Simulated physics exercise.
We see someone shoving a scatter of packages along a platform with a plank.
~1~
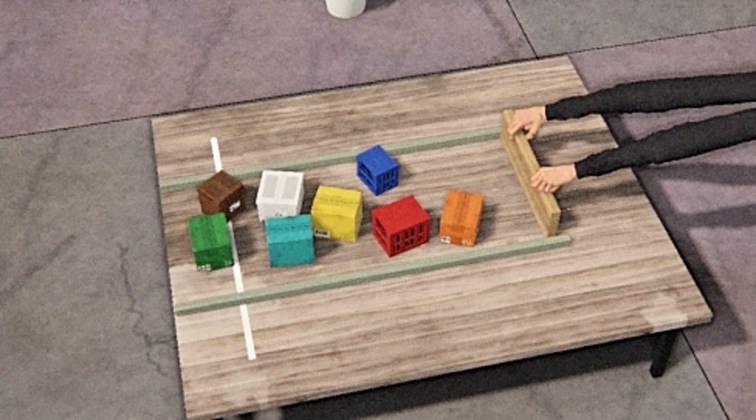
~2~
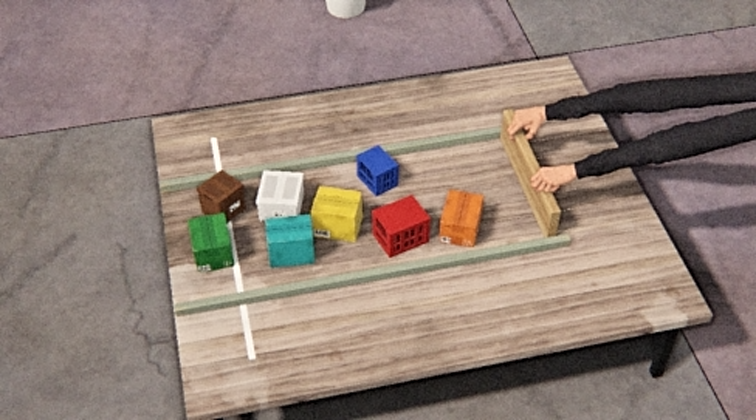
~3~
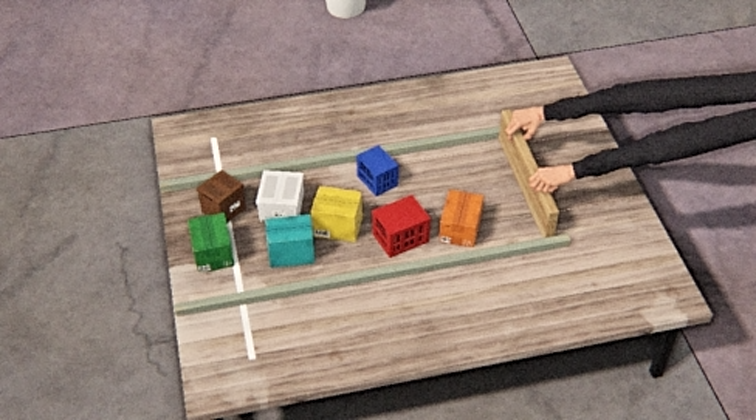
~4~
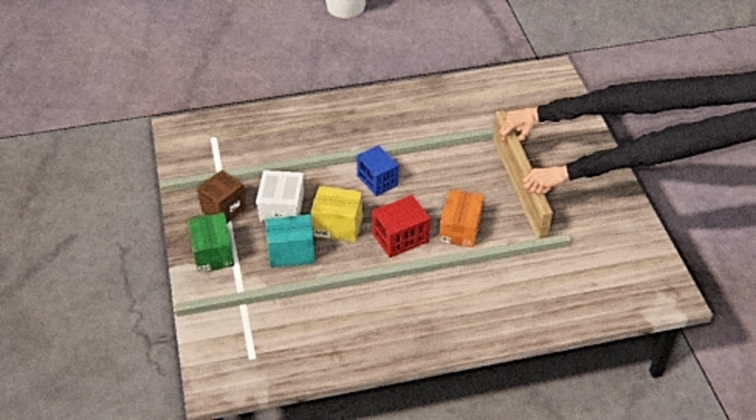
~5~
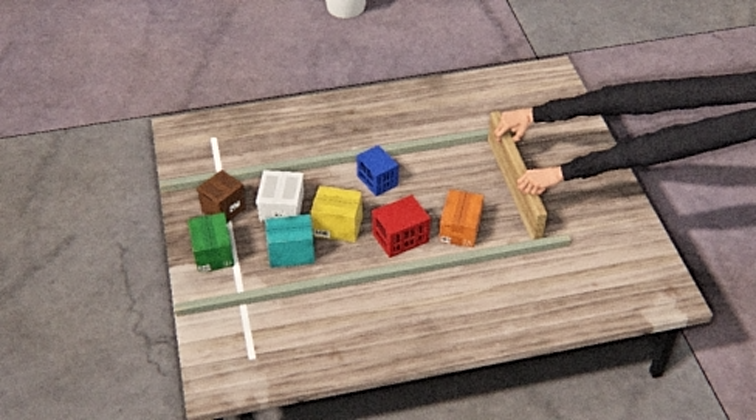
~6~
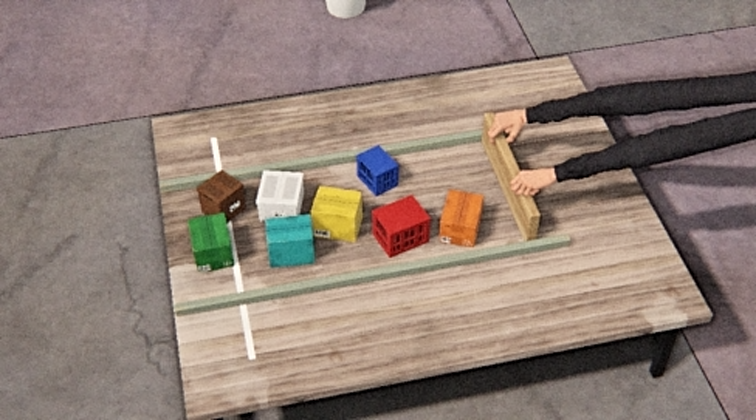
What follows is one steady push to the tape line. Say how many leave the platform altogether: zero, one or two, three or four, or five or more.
The number that fall off is three or four.
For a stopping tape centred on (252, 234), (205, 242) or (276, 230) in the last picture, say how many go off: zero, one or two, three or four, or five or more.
One after another: Three or four; 5 or more; one or two.
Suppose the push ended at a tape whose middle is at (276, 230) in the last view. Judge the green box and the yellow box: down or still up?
The green box goes over; the yellow box is kept.
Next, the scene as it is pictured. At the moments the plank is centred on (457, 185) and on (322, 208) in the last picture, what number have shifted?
The counts are 1 and 8.
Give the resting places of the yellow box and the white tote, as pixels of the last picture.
The yellow box at (202, 228), the white tote at (169, 210).
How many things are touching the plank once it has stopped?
3 of them.
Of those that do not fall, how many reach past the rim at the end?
The number is 2.
Early on, none off yet; green box at rest near (211, 243); brown tote at rest near (222, 199); turquoise box at rest near (290, 241).
Finally, the number that fall off is three or four; lost, turquoise box, brown tote and green box.
